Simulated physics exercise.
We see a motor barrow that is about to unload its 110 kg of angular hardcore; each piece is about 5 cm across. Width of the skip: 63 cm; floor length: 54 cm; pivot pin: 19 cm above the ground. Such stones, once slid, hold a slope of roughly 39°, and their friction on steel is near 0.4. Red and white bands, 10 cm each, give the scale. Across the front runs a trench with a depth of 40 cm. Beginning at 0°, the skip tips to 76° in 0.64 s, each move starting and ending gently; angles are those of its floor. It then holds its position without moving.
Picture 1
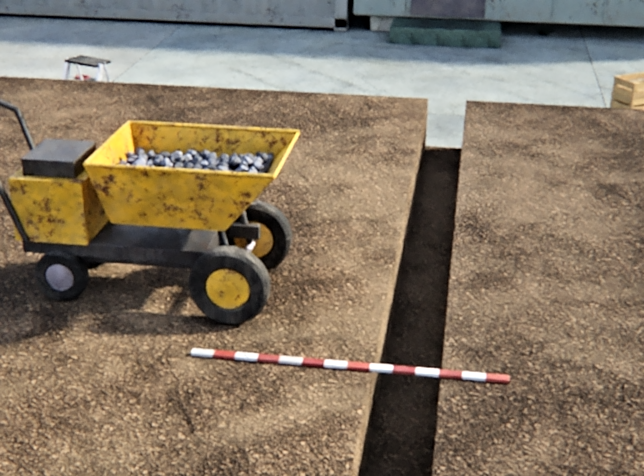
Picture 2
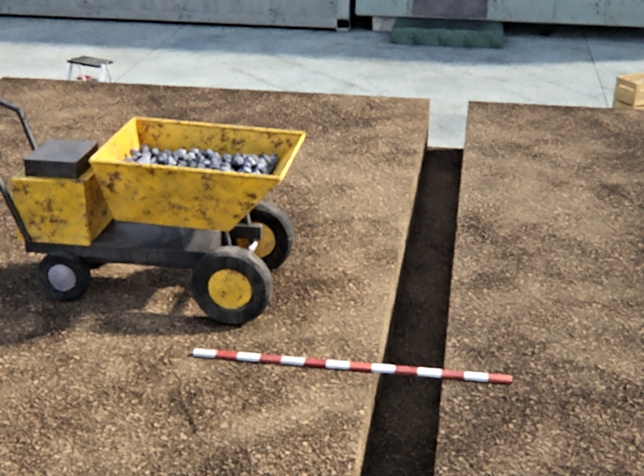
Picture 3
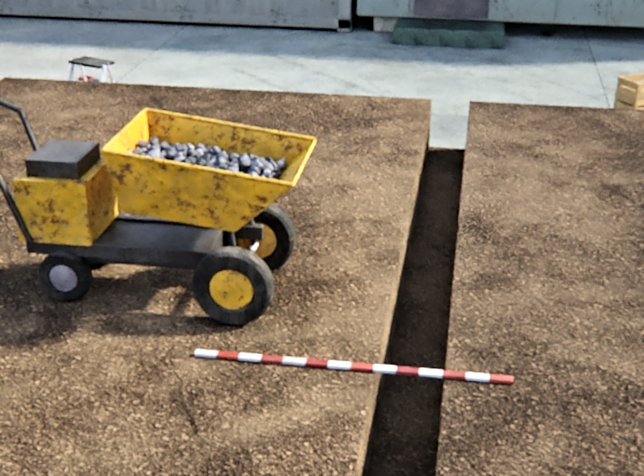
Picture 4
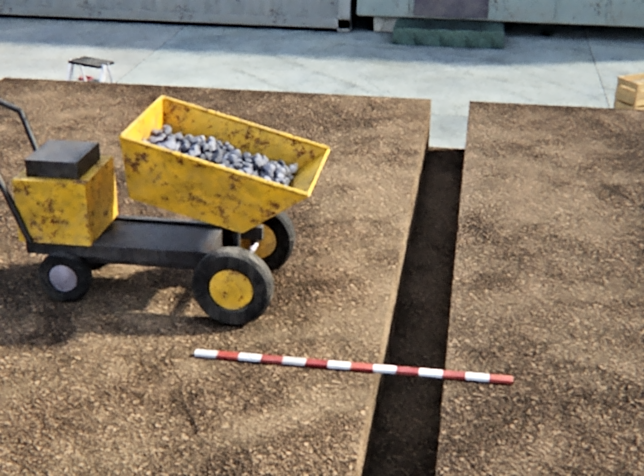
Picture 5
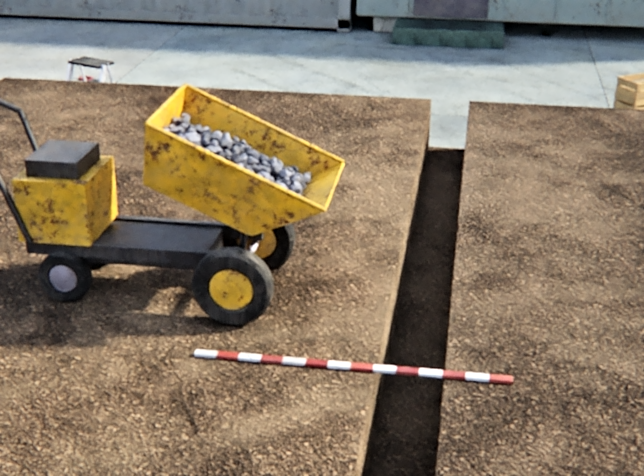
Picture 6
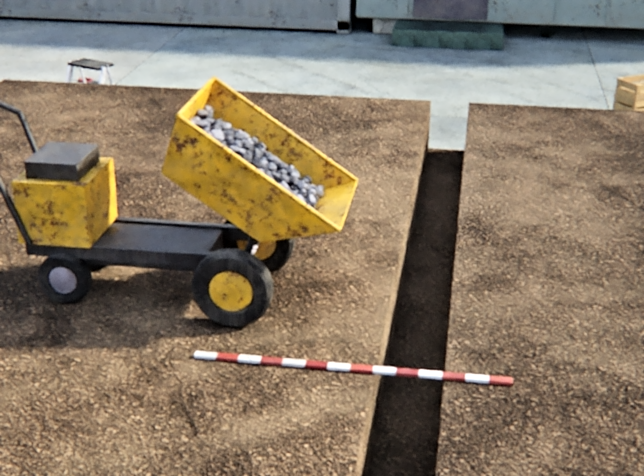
The video shows a yellow motor barrow loaded with grey stones standing left of a narrow trench, near a red and white banded pole, as its skip tilts steadily toward the right, the rear end rising and the lip lowering.
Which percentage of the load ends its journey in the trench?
Roughly 87 per cent.
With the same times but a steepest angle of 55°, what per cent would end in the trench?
Then roughly 25 percent.
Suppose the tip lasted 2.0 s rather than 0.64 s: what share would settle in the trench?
Expected share: Around 90%.
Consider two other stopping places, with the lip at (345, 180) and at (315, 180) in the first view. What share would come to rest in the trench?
Roughly 25 in a hundred from the first, 65 in a hundred from the second.
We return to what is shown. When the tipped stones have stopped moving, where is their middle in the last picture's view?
Near (417, 362).
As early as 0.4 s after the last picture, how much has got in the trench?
Around 25 per cent of it, at that instant.
Then, 0.2 s after the last picture the floor is at 64°, 100 % in the skip; the foremost stones are at (353, 262).
Then, 0.4 s after the last picture the floor is at 76°, 70 % in the skip, 4 % short of the trench, 25 % in the trench; the foremost stones are at (438, 367).
Then, 0.8 s after the last picture the floor is at 76°, 11 % in the skip, 6 % short of the trench, 78 % in the trench, 6 % past the trench; the foremost stones are at (548, 309).
Then, 2.7 s after the last picture the floor is at 76°, 0 % in the skip, 7 % short of the trench, 87 % in the trench, 6 % past the trench; the foremost stones are at (604, 308).
